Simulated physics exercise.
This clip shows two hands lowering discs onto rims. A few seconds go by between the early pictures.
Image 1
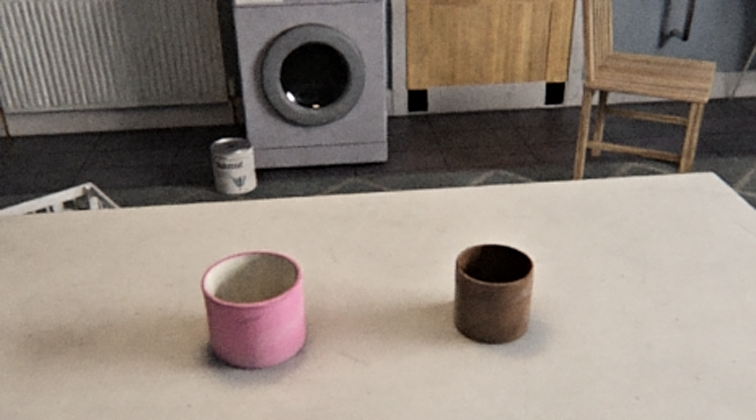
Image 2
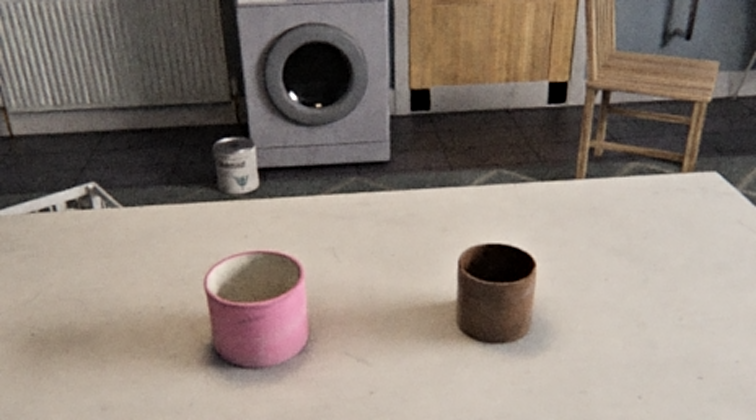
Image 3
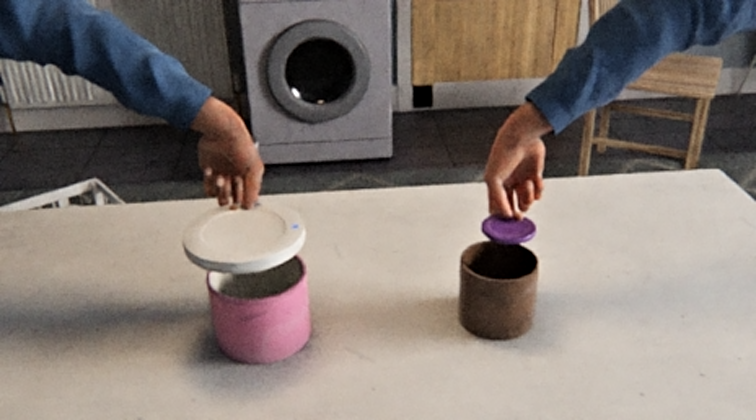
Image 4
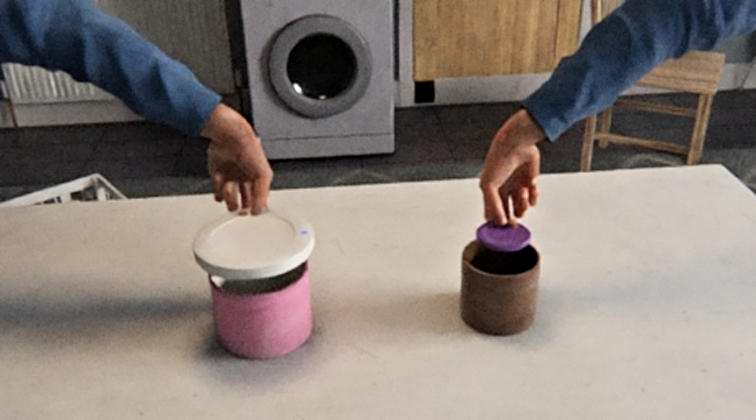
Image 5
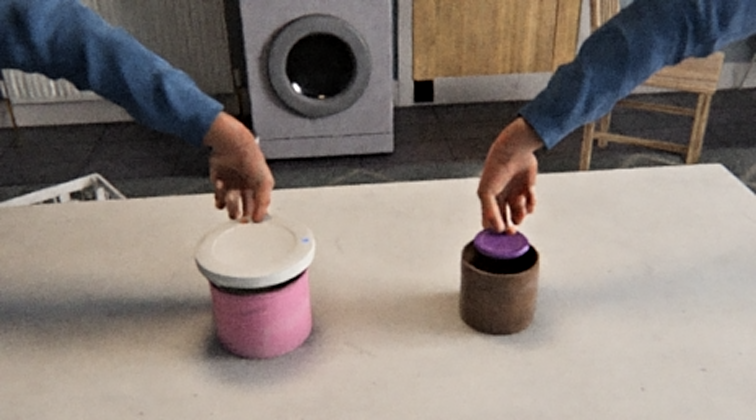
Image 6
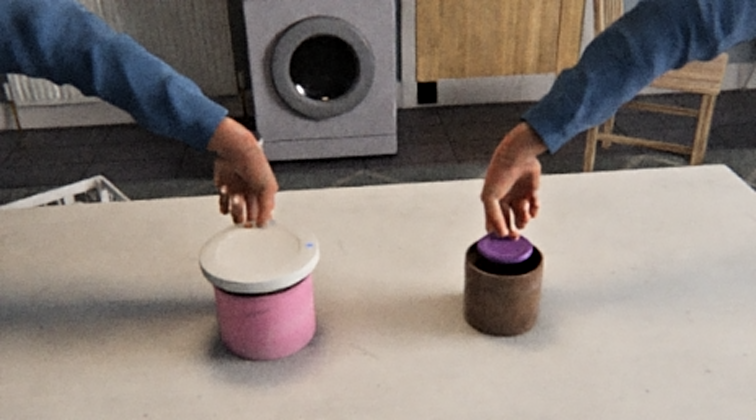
Two hands lowering a white lid onto a pink pot and a smaller purple lid into the mouth of a brown cup.
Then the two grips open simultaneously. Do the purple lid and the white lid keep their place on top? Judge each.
My prediction: The purple lid ends below; the white lid stays above.
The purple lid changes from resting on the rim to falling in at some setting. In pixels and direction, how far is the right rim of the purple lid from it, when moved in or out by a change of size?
You'd need to go roughly 8 pixels to the right.
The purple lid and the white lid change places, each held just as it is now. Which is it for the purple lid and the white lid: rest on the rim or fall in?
The purple lid falls in and the white lid covers the opening.
Then, 0.16 s past the last view, purple lid in the air near (502, 290); white lid sitting on the rim near (261, 264).
Finally, the purple lid drops inside, near (501, 308); the white lid covers the opening, near (261, 264).
